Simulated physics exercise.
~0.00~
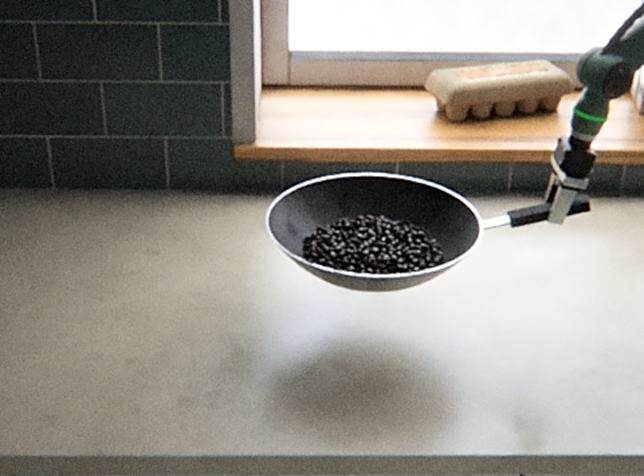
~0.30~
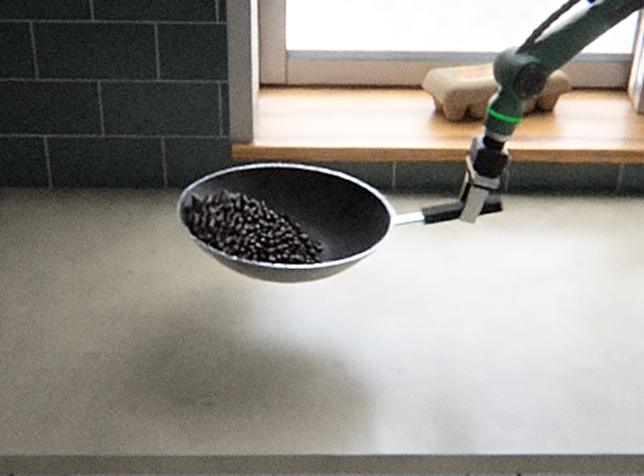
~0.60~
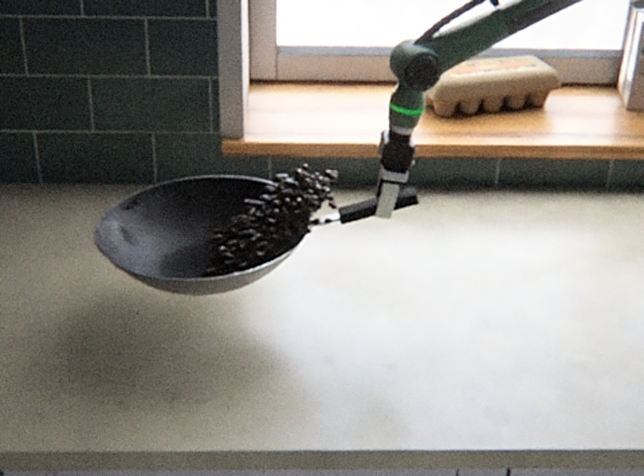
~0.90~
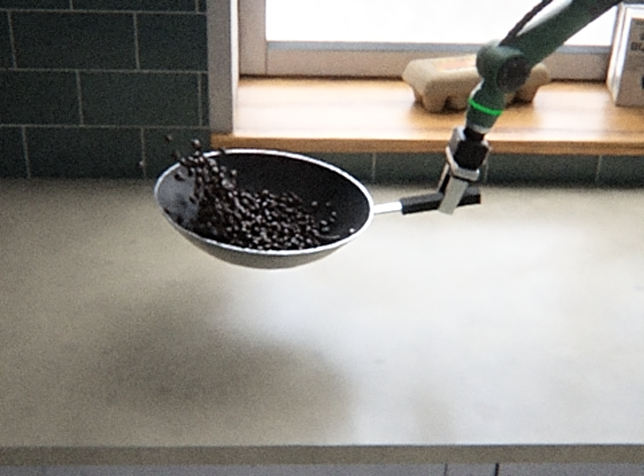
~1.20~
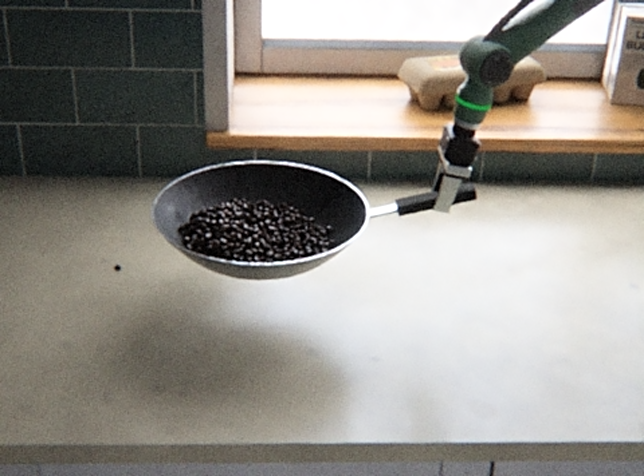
In the video, a robot arm holding a wok of dark beans above a counter swings it left and then back right, making the beans slide and toss inside, and the wok ends held upright with nearly all the beans settled and one on the counter.
